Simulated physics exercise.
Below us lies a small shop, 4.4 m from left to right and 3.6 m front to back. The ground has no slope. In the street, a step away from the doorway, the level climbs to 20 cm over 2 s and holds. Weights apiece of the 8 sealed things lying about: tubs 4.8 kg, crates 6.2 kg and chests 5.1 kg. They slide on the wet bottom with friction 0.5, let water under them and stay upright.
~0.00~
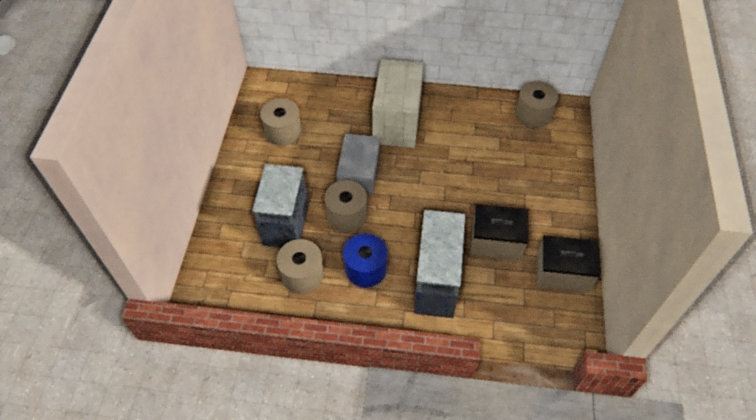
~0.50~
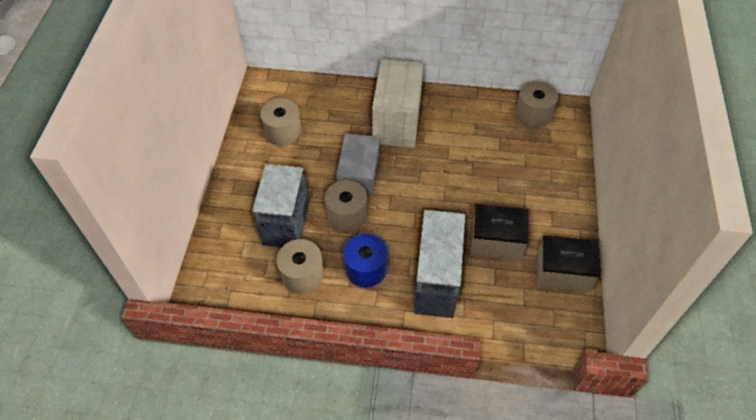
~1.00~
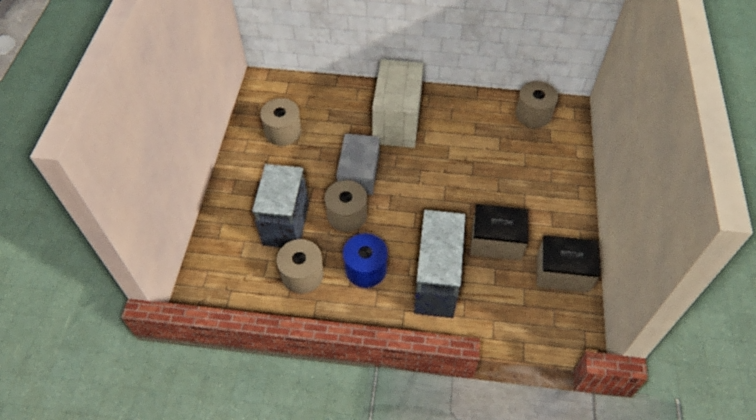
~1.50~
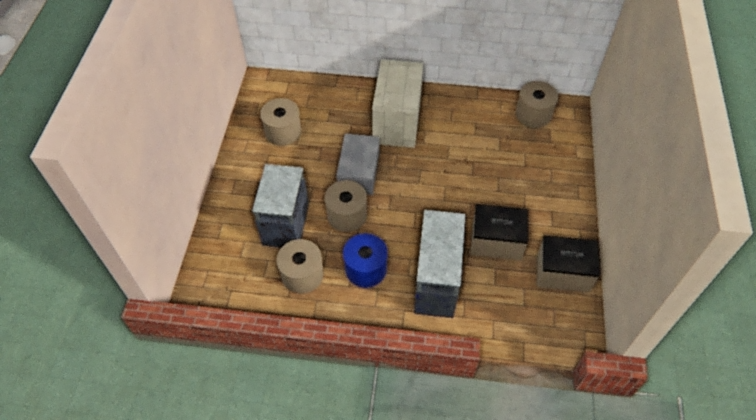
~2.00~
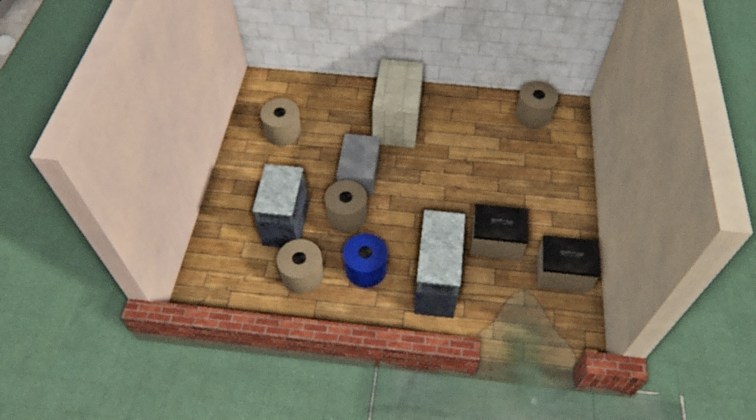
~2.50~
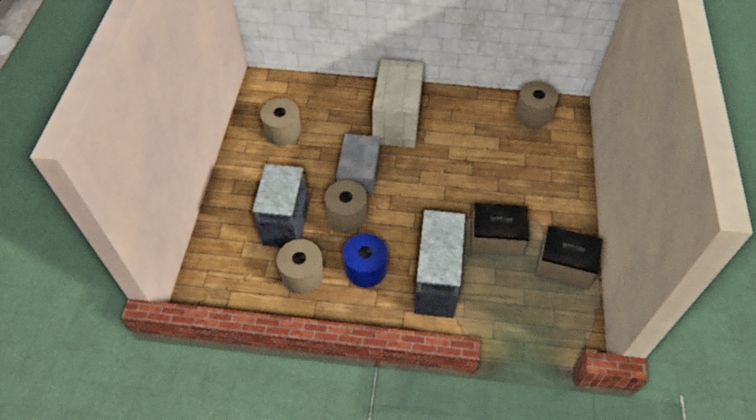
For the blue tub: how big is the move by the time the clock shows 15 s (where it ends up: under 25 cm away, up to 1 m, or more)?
The blue tub is nudged along.
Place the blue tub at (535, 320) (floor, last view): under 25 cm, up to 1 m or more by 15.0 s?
It gets carried off.
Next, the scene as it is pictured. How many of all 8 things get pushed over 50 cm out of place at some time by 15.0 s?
I count 8.
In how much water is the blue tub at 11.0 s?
Roughly 6 cm.
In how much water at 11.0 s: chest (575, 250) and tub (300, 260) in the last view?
Roughly 11 and 8 cm.
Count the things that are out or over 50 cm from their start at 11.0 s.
7 of them.
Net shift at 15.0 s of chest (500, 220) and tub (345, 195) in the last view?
In that order: 200 cm, 120 cm.
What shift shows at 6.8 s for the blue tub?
Roughly 0 cm by then.
After 3.5 s the blue tub is near (365, 253), 0.0 m from its start, aground; 1 afloat.
After 6.8 s the blue tub is near (365, 253), 0.0 m from its start, aground; 3 afloat.
After 11.0 s the blue tub is near (397, 310), 0.7 m from its start, afloat; 8 afloat.
After 15.0 s the blue tub is near (399, 310), 0.7 m from its start, afloat; 8 afloat.
